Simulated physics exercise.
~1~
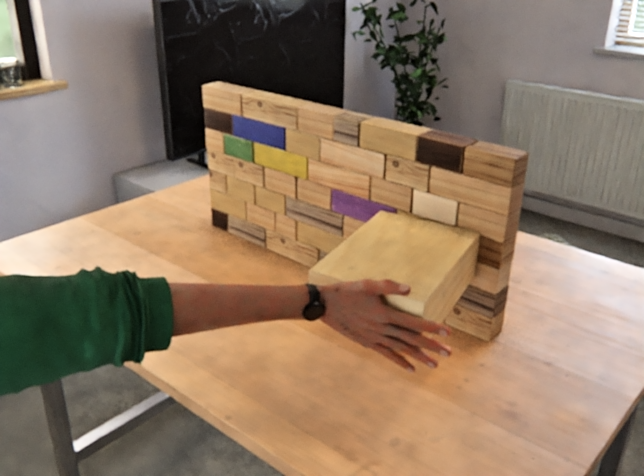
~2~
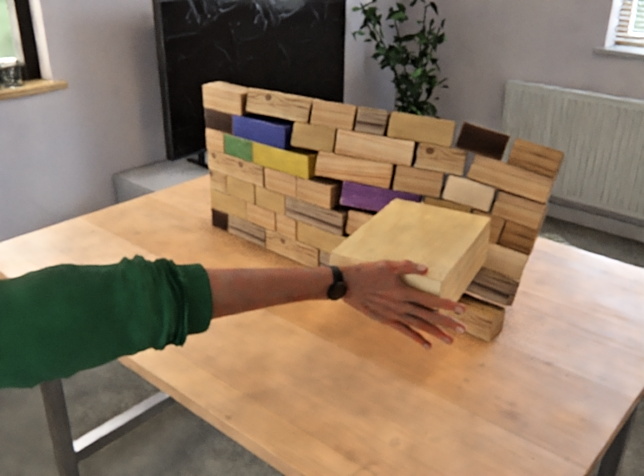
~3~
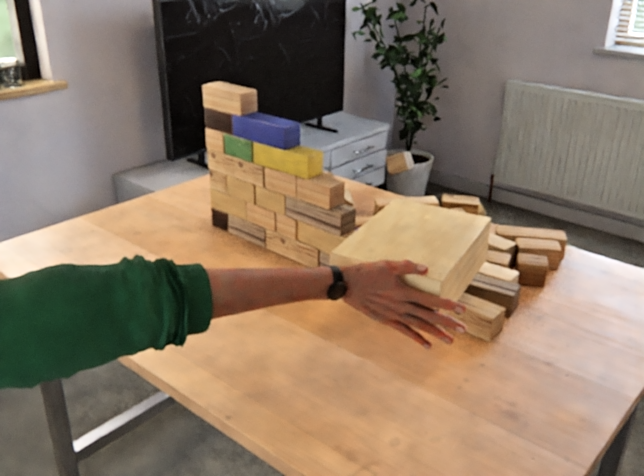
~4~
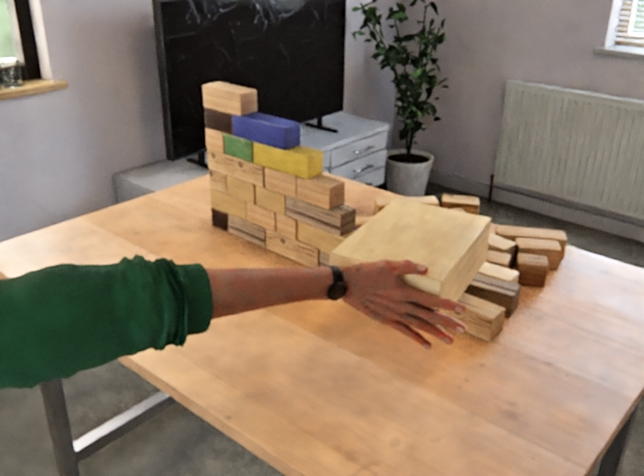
A hand pushes a long wooden block into the right part of a toy block wall on a table, and that side tilts and collapses into a scattered heap, while the left part, with its blue, yellow and green blocks, stays standing as the hand holds still.
